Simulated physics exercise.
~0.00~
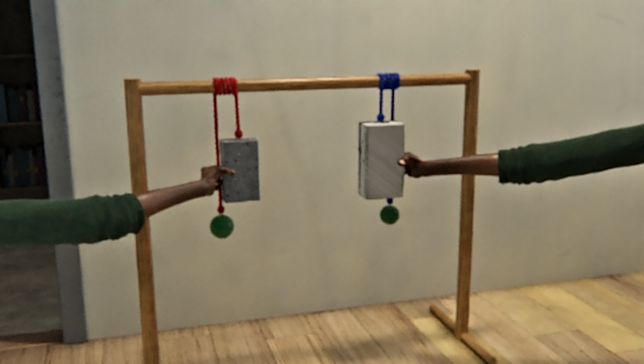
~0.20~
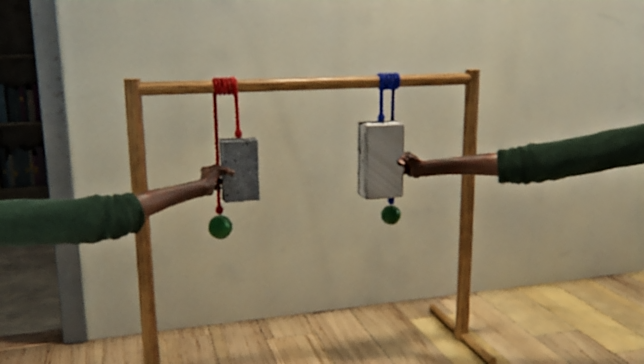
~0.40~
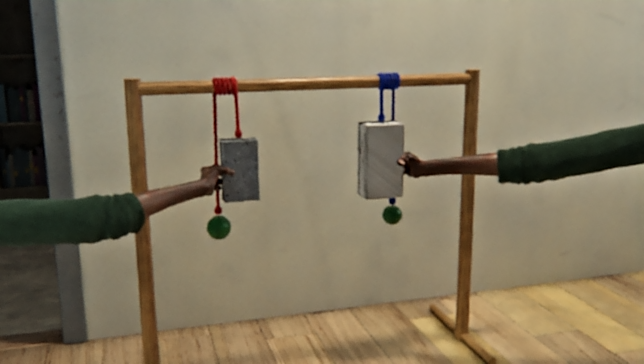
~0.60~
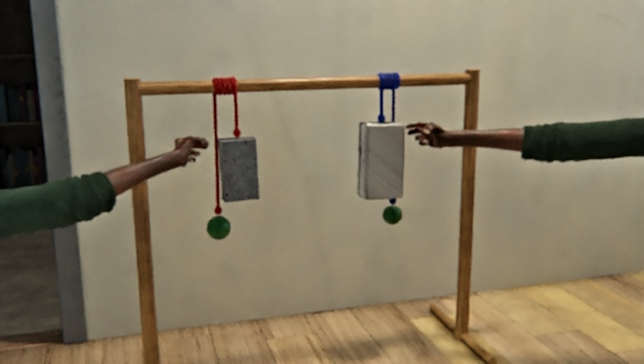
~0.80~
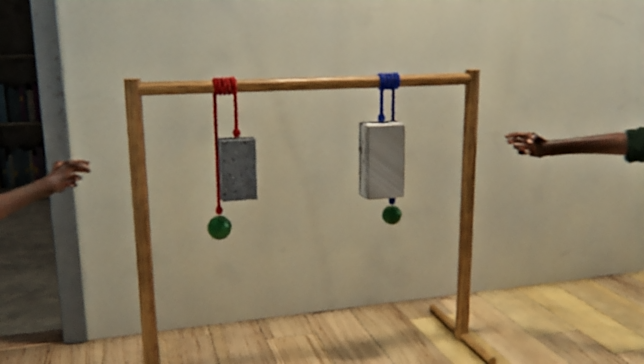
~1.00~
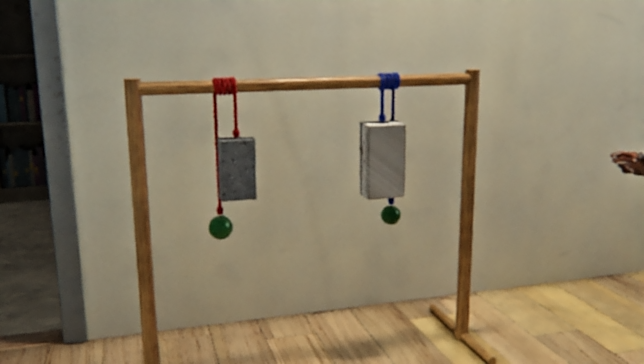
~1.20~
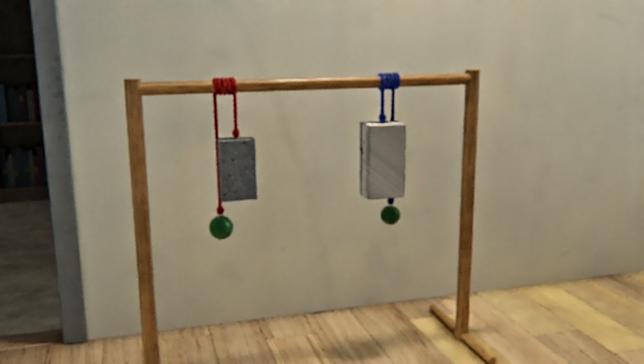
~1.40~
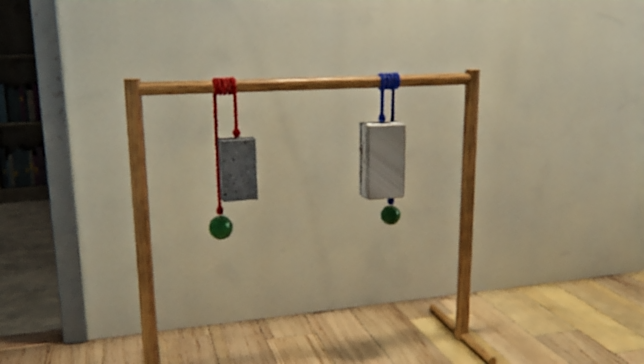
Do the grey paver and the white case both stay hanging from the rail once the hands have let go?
Yes, the grey paver and the white case both stay hanging from the rail at the same height, with the green apples on the other ends of their ropes.
